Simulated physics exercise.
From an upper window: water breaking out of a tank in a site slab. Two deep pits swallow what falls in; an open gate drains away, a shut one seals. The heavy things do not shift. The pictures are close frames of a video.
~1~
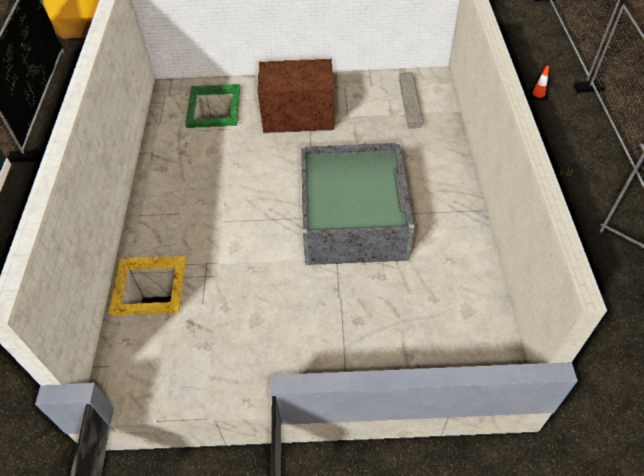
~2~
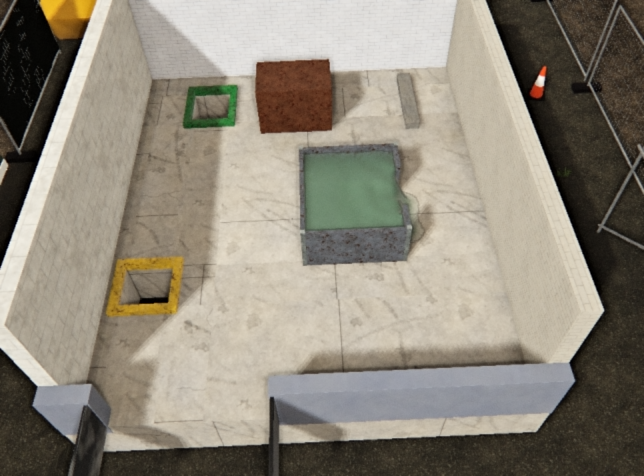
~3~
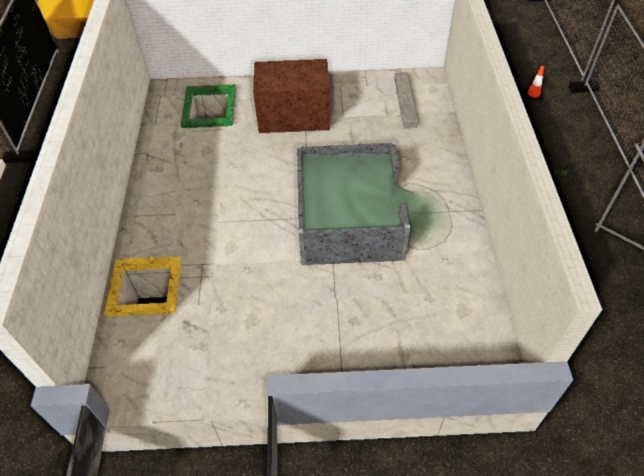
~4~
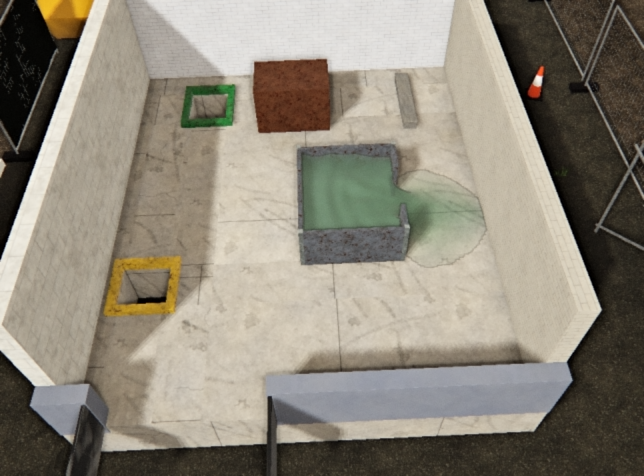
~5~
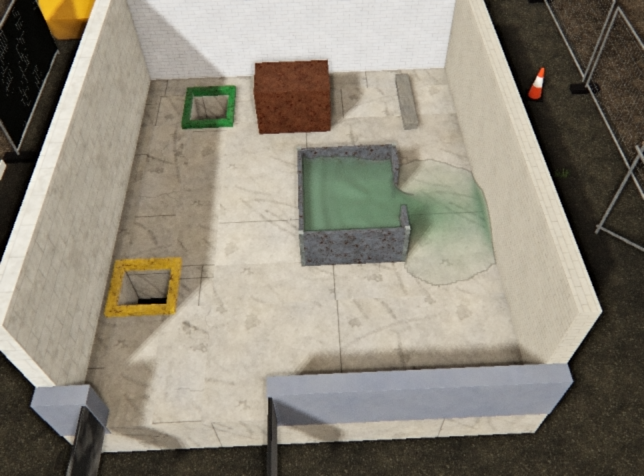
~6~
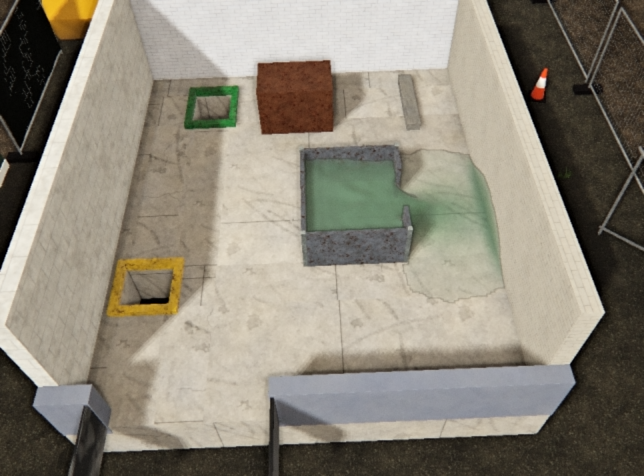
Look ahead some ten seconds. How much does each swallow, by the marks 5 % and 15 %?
One by one: The gate takes between 5 and 15 %; the yellow pit takes less than 5 %; the green pit takes less than 5 %.
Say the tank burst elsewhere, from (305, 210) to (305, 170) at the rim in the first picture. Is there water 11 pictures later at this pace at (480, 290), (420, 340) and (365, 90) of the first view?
As listed: Free of water, not flooded, dry.
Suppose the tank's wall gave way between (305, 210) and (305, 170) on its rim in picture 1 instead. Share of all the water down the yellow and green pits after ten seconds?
In per cent: Yellow 8, green 2.
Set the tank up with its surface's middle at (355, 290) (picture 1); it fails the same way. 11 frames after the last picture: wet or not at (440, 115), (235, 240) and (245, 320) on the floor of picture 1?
In that order: Wet, clear, not flooded.
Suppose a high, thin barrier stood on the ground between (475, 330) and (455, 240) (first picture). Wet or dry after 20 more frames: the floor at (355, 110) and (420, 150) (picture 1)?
In turn: Wet, under water.
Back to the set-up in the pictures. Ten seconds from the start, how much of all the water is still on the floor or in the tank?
About 92 per cent.
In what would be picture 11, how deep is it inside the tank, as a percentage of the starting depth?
Close to 60 %.
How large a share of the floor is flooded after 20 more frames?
Roughly 40 per cent.
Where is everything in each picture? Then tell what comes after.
Still water in the open tank at (354, 189), in the first picture.
The front is at (413, 239), out from the gap at (397, 205), in the second picture.
Water pours out at (395, 207) and has run to (445, 231), in the third picture.
Water pours out at (395, 207) and has run to (485, 223), in the fourth picture.
Water pours out at (396, 208) and has run to (494, 258), in the fifth picture.
The front is at (503, 282), out from the gap at (398, 208), in the sixth picture.
A moment on, water covers 15 % of the floor; the gate 0 %, the yellow pit 0 %, the green pit 0 %.
Next, water covers 25 % of the floor; the gate 0 %, the yellow pit 0 %, the green pit 0 %.
Then, water covers 40 % of the floor; the gate 0 %, the yellow pit 0 %, the green pit 0 %.
Later, water covers 70 % of the floor; the gate 1 %, the yellow pit 0 %, the green pit 0 %.
In the end, water covers 95 % of the floor; the gate 7 %, the yellow pit 0 %, the green pit 0 %.
